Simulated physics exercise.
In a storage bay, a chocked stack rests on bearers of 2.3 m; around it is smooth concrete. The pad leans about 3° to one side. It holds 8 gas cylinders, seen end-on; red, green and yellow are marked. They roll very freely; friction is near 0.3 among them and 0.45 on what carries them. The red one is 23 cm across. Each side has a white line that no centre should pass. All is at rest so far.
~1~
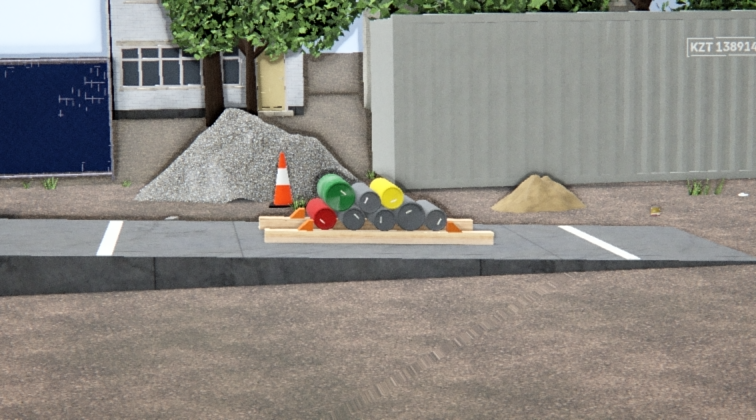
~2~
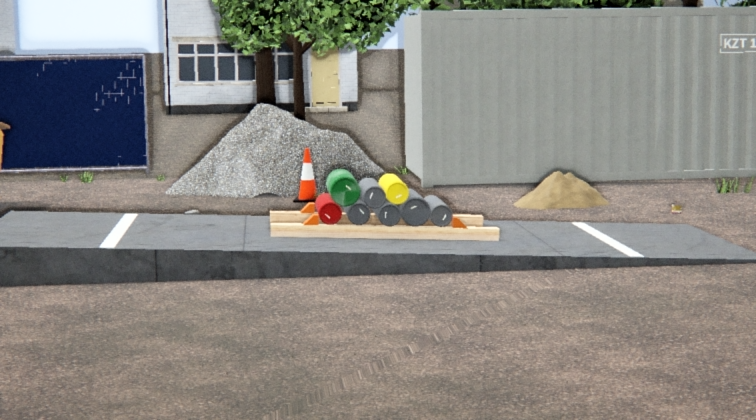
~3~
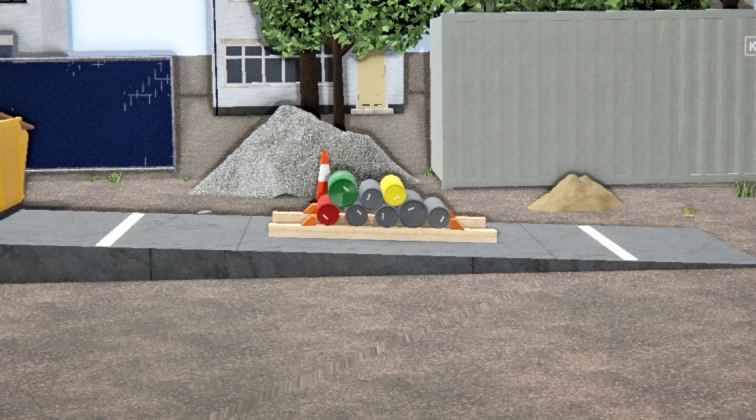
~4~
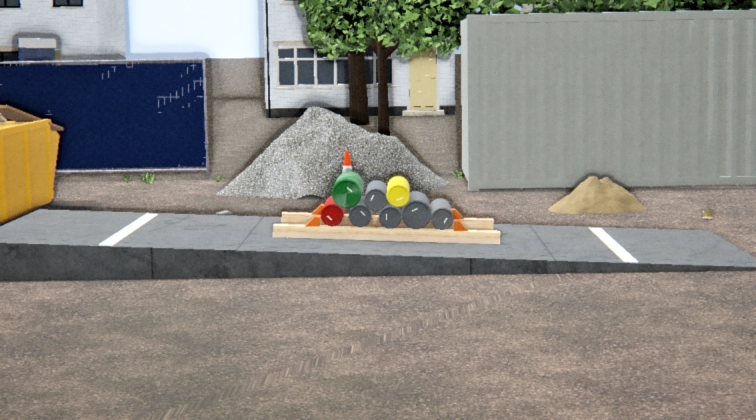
Stacked gas cylinders in red, green, yellow and grey resting motionless on wooden bearers as the view shifts gradually to the left.
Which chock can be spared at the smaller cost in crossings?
The left chock.
If it is the left, after 0.7 s, red is on the bearers, 60 cm from the bearers' left end; green is up on others, 70 cm from the bearers' left end; yellow is up on others, 105 cm from the bearers' right end; 0 over a line so far.
If it is the left, in the end, red is on the bearers, 60 cm from the bearers' left end; green is up on others, 70 cm from the bearers' left end; yellow is up on others, 105 cm from the bearers' right end; 0 over a line so far.
If it is the right, after 3.8 s, red is on the bearers, 75 cm from the bearers' left end, rolling right; green is on the bearers, 105 cm from the bearers' left end, rolling right; yellow is off the bearers, 70 cm short of the right line, rolling right; 2 over a line so far.
If it is the right, in the end, red is past the right line; green is past the right line; yellow is past the right line; 8 over a line so far.
